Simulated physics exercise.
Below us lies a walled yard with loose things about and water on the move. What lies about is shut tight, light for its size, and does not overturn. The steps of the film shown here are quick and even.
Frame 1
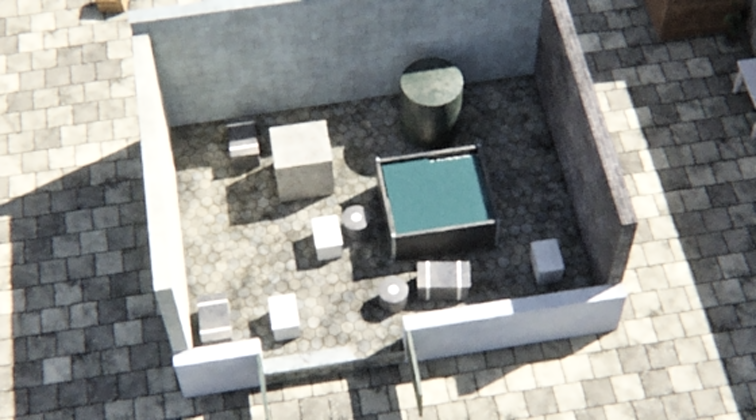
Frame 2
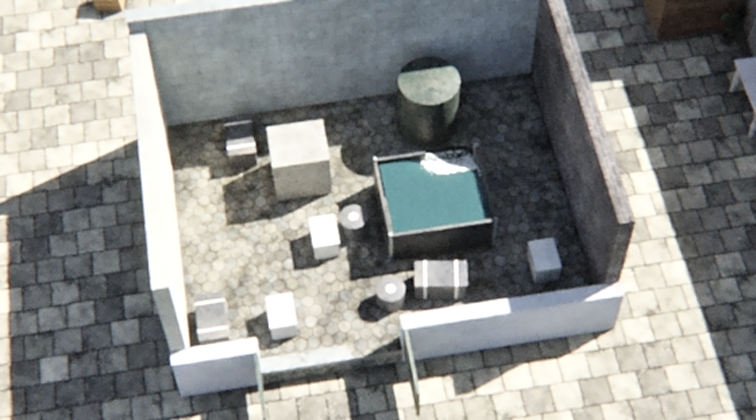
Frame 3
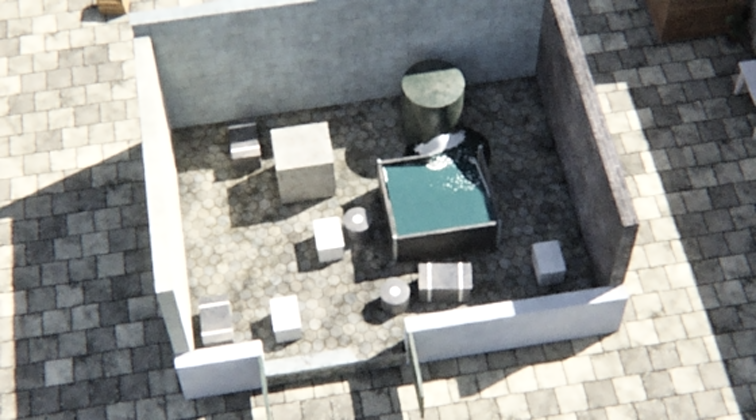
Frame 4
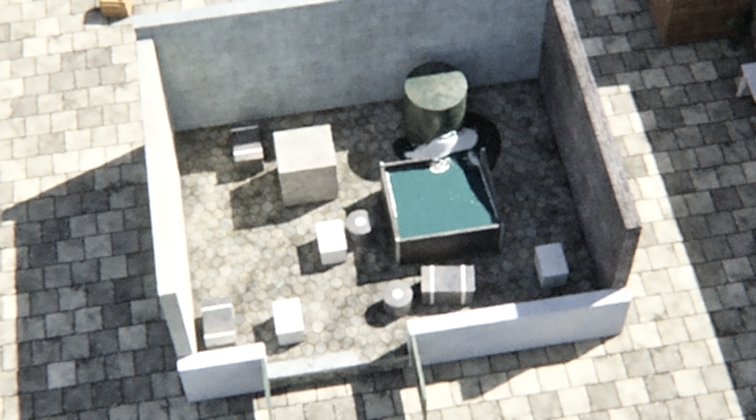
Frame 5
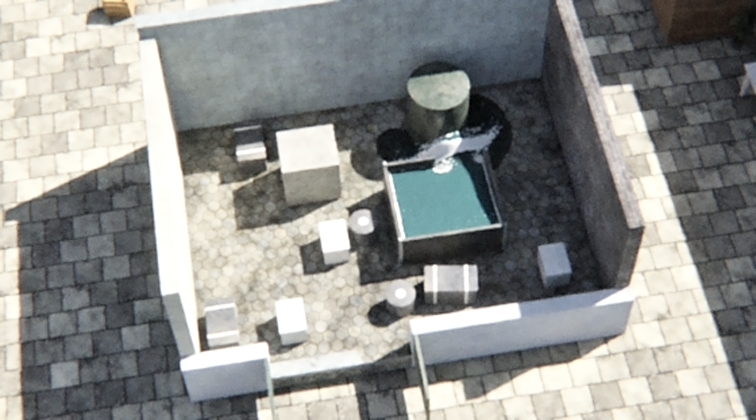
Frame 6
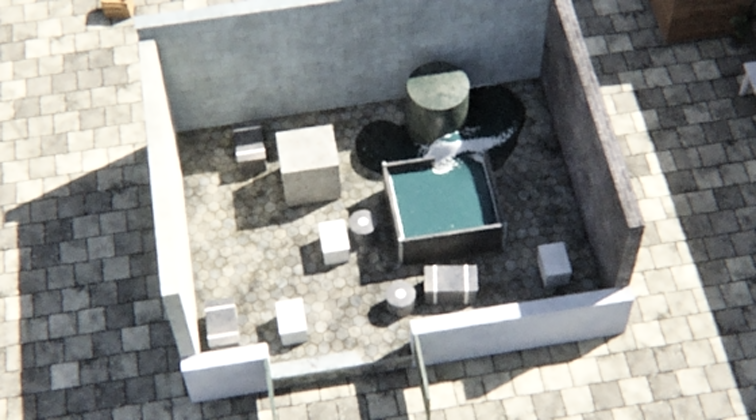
Water splashed at the back edge of a teal pool in a walled yard, then dark wet patches spread across the paving around the green drum behind it, while the scattered blocks stayed put.
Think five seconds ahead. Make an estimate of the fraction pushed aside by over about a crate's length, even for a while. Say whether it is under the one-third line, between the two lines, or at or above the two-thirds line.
That share does not reach a third.
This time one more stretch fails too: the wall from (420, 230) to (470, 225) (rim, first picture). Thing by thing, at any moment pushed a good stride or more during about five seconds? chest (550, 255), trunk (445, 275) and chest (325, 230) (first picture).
In turn: Cleared that distance, cleared that distance, stayed short.
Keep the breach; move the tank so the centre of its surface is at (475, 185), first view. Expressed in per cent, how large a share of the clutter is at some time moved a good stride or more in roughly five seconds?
About 10 per cent.
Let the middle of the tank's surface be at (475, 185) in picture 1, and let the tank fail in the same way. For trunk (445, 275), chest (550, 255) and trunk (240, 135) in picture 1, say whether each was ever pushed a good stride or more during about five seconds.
Taking them in turn: Kept near its start; kept near its start; got sent well off.
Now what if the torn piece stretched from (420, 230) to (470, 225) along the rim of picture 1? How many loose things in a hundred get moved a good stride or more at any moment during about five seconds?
That works out to some 40 %.
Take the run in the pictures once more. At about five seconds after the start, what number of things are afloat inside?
It adds up to 0.
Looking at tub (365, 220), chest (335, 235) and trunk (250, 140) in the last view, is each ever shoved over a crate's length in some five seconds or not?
As listed: Travels that far, falls short and travels that far.
A moment on, 0 of 8 are well off their spots; 0 afloat.
Next, 0 of 8 are well off their spots; 0 afloat.
Later, 2 of 8 are well off their spots; 0 afloat.
In the end, 2 of 8 are well off their spots, and 2 have been at some point; 0 afloat.
